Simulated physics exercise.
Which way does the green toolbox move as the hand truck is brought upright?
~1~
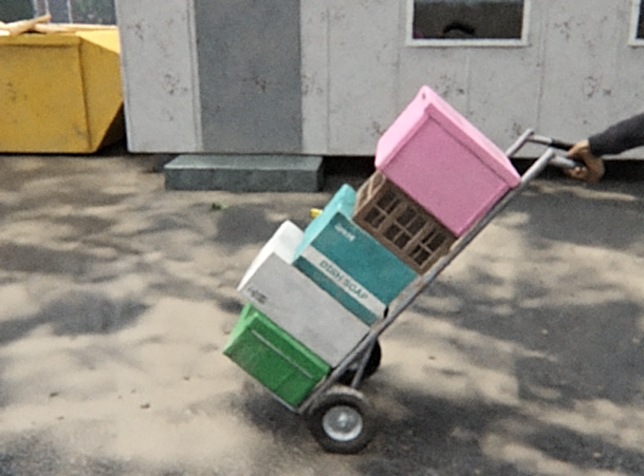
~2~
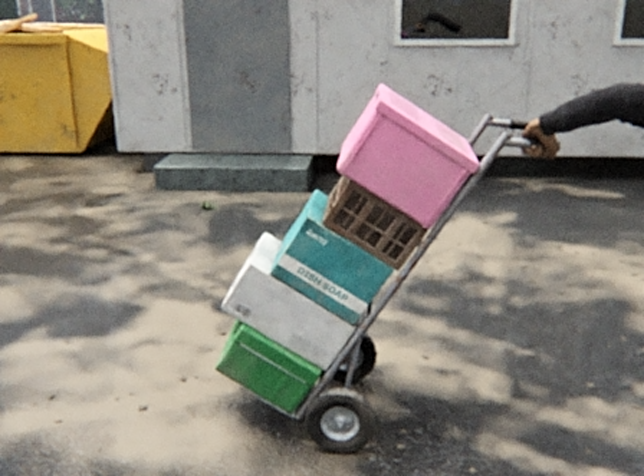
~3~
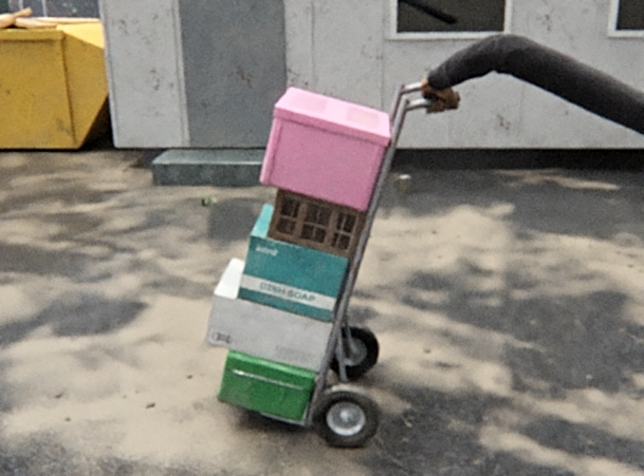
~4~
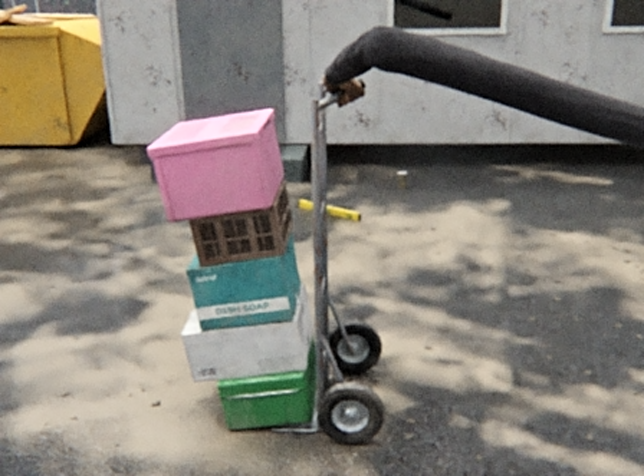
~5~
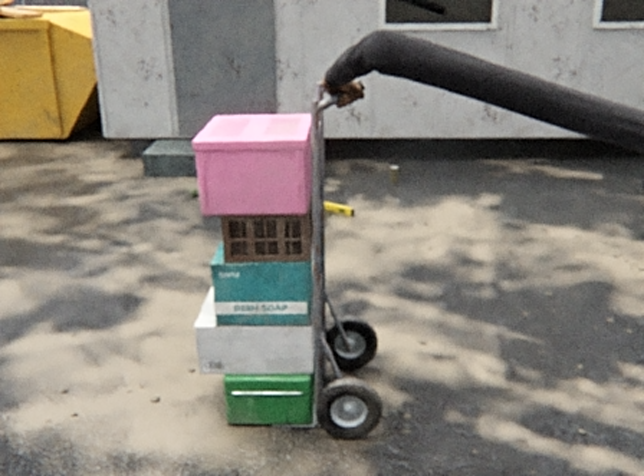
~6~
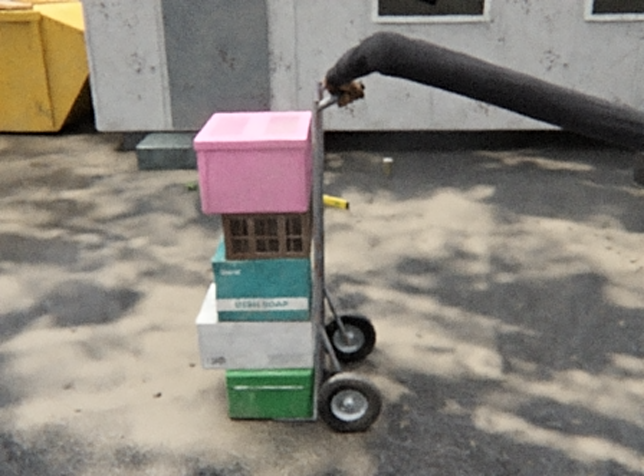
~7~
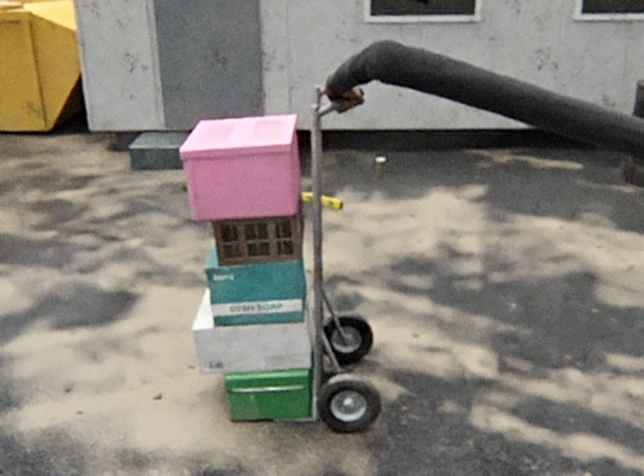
The green toolbox moves down, toward the ground, as the hand truck comes upright.
